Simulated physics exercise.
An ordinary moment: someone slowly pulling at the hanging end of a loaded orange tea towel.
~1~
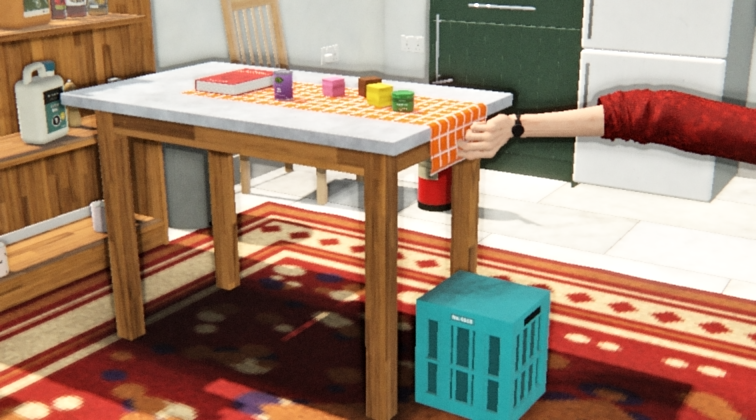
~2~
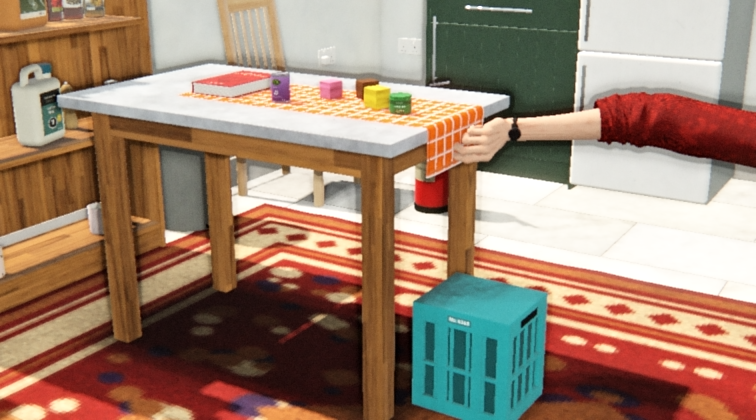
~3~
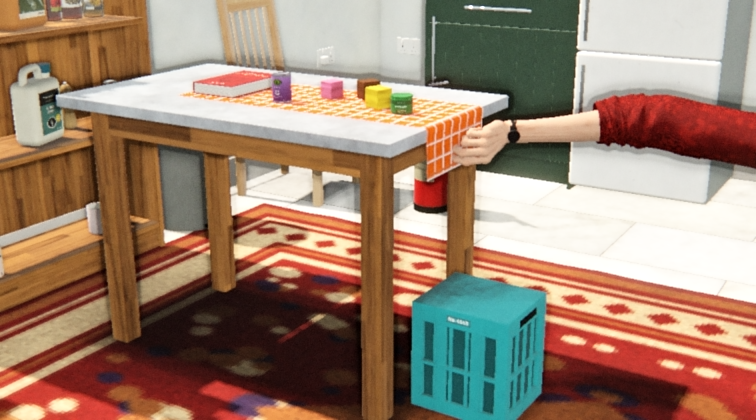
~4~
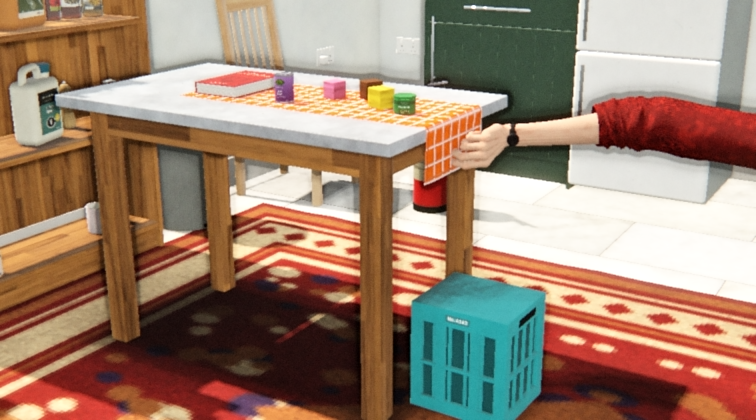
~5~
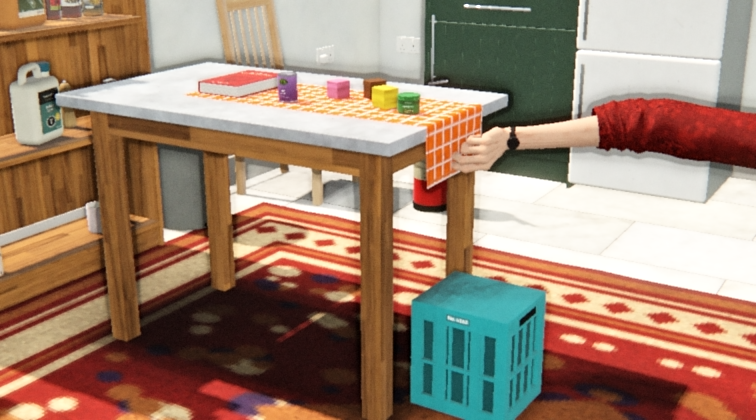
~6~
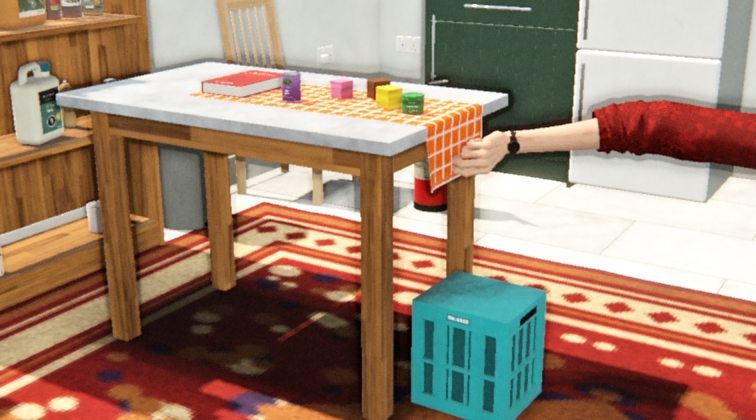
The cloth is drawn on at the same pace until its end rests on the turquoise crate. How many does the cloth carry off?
The count of fallen things is three.
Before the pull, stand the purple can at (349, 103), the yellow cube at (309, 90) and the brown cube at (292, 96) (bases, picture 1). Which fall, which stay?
The purple can falls, the yellow cube does not fall, the brown cube keeps its place on top.
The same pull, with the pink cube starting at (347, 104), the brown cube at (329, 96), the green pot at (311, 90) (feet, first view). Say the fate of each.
The pink cube is carried off; the brown cube holds on; the green pot remains up.
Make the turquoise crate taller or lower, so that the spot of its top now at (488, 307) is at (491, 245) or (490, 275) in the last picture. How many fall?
The count: 1 and 2.
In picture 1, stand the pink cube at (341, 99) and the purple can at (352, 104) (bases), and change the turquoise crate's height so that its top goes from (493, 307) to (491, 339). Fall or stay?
The pink cube drops off; the purple can falls.
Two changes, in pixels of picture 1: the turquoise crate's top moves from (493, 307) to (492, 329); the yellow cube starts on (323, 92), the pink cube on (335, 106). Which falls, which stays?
The yellow cube stays on, the pink cube goes over.
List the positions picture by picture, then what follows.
Hem (431, 176); green pot (403, 92); yellow cube (380, 85); brown cube (370, 78); pink cube (334, 78); purple can (283, 72); top of the crate (492, 307), in the first picture.
Hem (426, 178); green pot (400, 94), in the second picture.
Hem (427, 181); yellow cube (379, 88), in the third picture.
Hem (424, 185); brown cube (371, 80); top of the crate (488, 309), in the fourth picture.
Hem (427, 189); pink cube (338, 80), in the fifth picture.
Hem (432, 193); green pot (413, 94); yellow cube (389, 87); brown cube (378, 80); pink cube (342, 80); purple can (291, 73), in the sixth picture.
Early on, hem near (456, 243); green pot gone.
Midway, hem on the crate; green pot, yellow cube and brown cube gone.
Finally, hem on the crate; green pot, yellow cube and brown cube gone. It carries off three.
